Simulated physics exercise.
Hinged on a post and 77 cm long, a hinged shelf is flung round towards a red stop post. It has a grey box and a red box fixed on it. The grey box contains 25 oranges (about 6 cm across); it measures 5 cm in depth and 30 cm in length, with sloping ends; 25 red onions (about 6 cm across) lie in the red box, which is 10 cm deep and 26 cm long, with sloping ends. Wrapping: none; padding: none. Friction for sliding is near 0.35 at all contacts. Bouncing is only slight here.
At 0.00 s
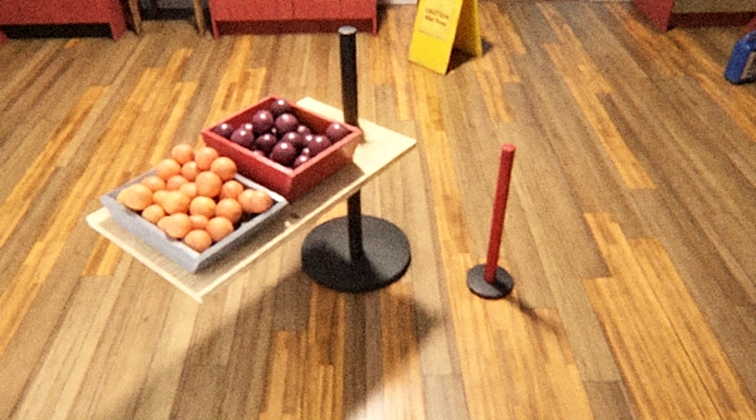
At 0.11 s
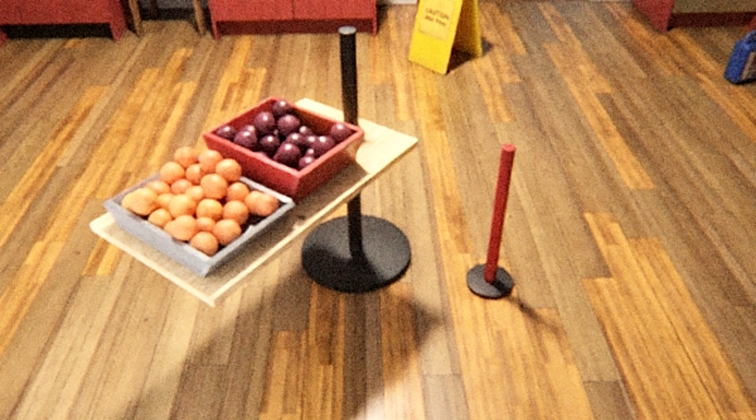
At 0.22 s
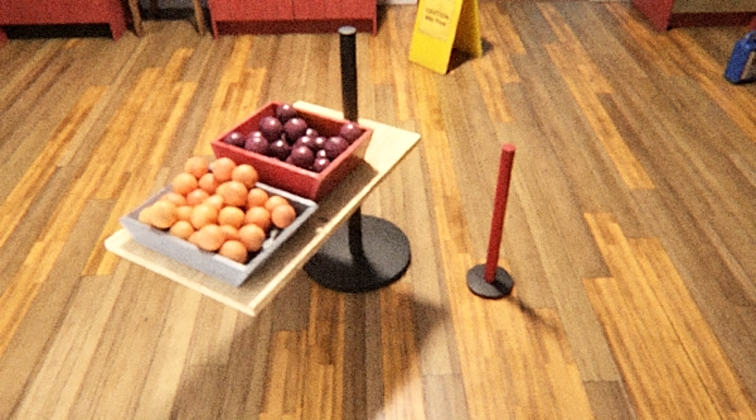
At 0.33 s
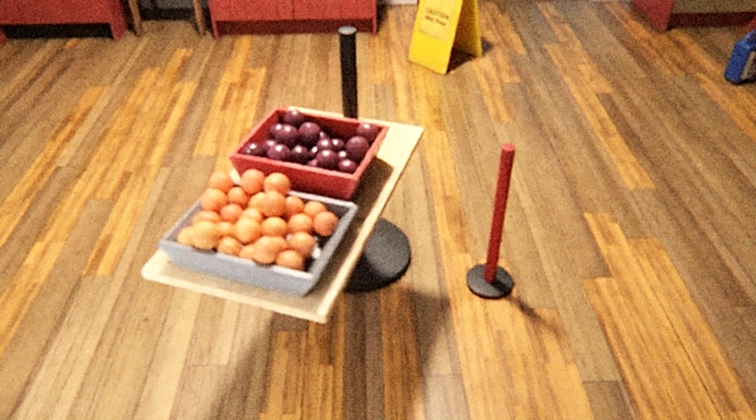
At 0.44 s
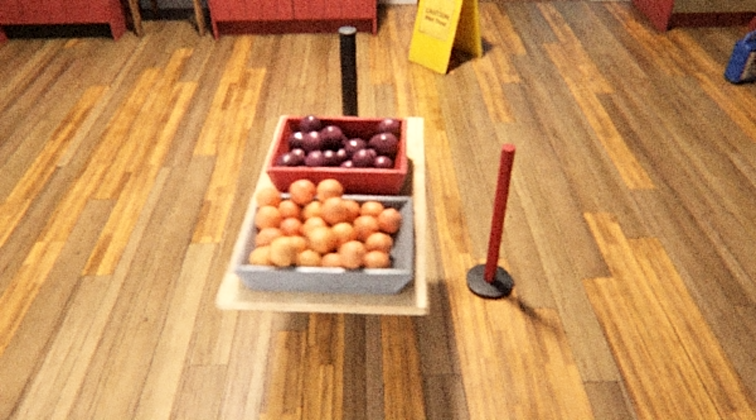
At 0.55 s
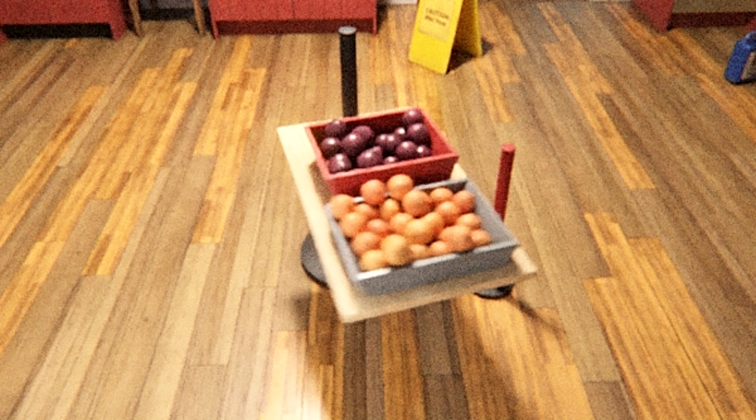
A pale wooden shelf hinged on a black post swings towards the right, slowly at first and then faster, carrying a grey box of oranges and a red box of dark red onions. Seen from above by a still camera, the plank floor holds a short red post at right, with a yellow caution sign and red cabinets behind. The shelf sweeps across the foreground until it partly covers the red post, both boxes riding along still full.
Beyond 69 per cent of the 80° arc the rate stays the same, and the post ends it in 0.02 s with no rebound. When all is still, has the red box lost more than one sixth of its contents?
No.
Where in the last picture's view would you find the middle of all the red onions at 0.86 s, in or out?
At about (422, 145).
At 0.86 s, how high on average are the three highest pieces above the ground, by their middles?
Mean height: Some 76 cm.
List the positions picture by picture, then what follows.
In the first frame (each is followed by its nearest rim corner in this view), red box, (290, 173); grey box, (198, 257); turned through 0°; none out.
The second frame shows red box, (297, 174); grey box, (209, 260); turned through 2°.
The third frame shows red box, (317, 176); grey box, (245, 269); turned through 9°.
The fourth frame shows red box, (353, 177); grey box, (311, 277); turned through 20°.
The fifth frame shows red box, (402, 171); grey box, (407, 272); turned through 36°.
The sixth frame shows red box, (454, 154); grey box, (515, 242); turned through 56°; none out.
After 0.66 s, the shelf hits the red post.
After 0.74 s, grey box 22 in, 3 out and red box 25 in, 0 out.
After 0.86 s, grey box 19 in, 6 out and red box 25 in, 0 out.
After 1.08 s, grey box 16 in, 9 out and red box 25 in, 0 out.
Final count (at 1.51 s), grey box 15 in, 10 out and red box 25 in, 0 out. Asked share, 0 of 25, 0 per cent.
